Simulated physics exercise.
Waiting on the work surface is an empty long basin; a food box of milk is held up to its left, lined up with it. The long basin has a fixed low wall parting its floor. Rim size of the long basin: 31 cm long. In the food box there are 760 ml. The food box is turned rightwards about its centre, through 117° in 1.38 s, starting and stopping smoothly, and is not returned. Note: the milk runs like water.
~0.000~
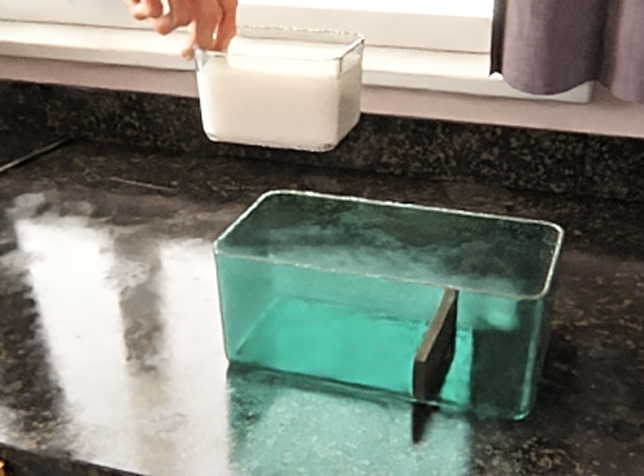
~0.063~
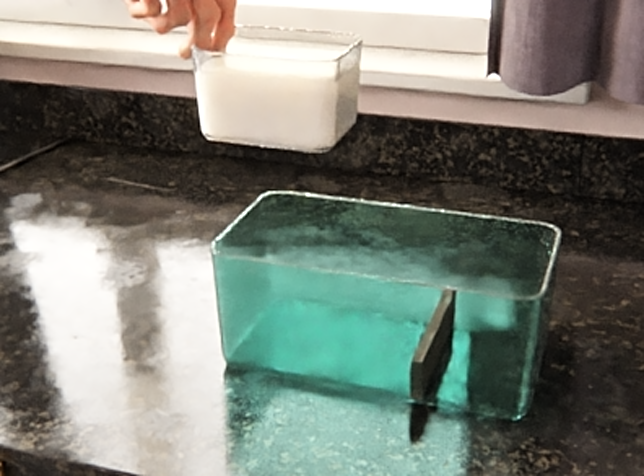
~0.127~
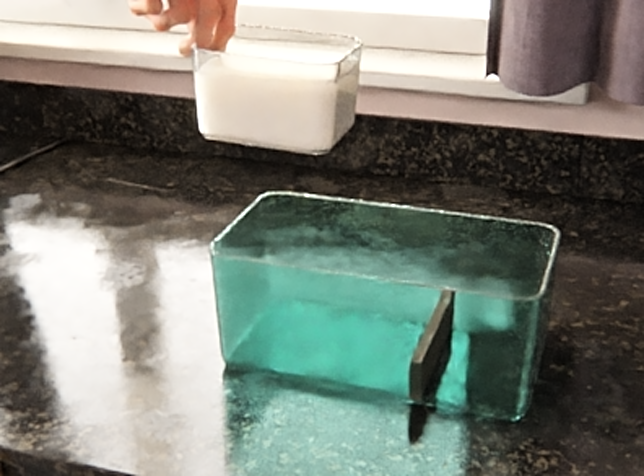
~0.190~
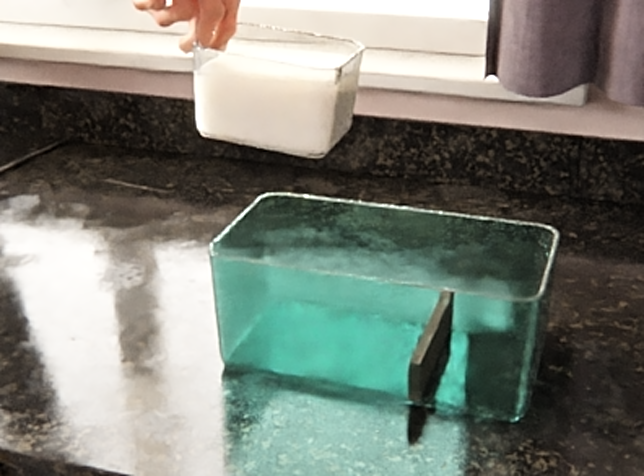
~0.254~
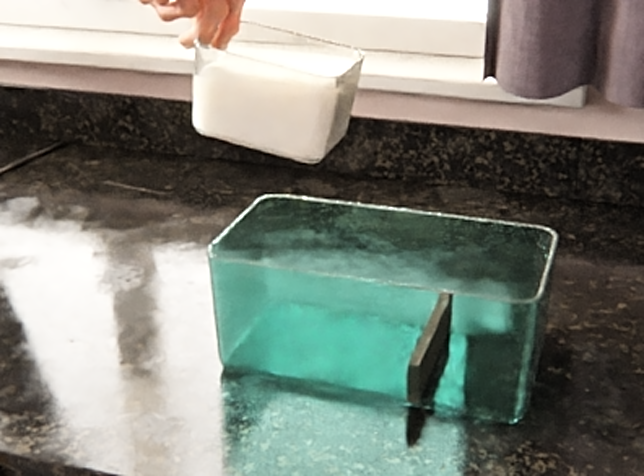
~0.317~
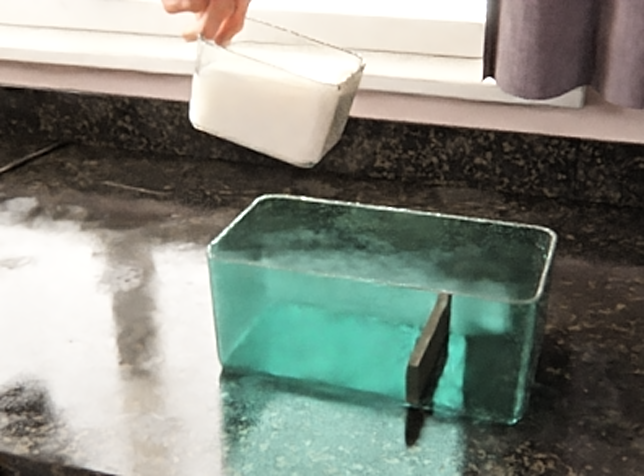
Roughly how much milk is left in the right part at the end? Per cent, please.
Roughly 48 per cent is left in the right part.
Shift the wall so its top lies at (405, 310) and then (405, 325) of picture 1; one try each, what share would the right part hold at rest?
I'd say 70 percent on the first go, 60 percent on the next.
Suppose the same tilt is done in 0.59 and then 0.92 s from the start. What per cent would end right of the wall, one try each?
About 20 %, then about 30 %.
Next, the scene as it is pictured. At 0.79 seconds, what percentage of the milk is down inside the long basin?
Roughly 20 percent.
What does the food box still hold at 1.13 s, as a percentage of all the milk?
Roughly 6 percent remains.
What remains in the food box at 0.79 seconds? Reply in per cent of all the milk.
Some 48 per cent.
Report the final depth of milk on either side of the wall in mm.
I'd say close to 14 mm on the left, close to 26 mm on the right.
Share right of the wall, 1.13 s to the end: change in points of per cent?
It climbs by roughly 1 per cent.
After 0.79 s the tilt is 71° and 48 per cent is still to pour, 9 is left of the wall and 12 right of it.
After 1.13 s the tilt is 108° and 6 per cent is still to pour, 41 is left of the wall and 46 right of it.
After 1.49 s the tilt is 117° and 0 per cent is still to pour, 52 is left of the wall and 47 right of it.
After 1.88 s the tilt is 117° and 0 per cent is still to pour, 52 is left of the wall and 47 right of it.
In the end 52 per cent lies left of the wall, 48 right of it and 1 outside.
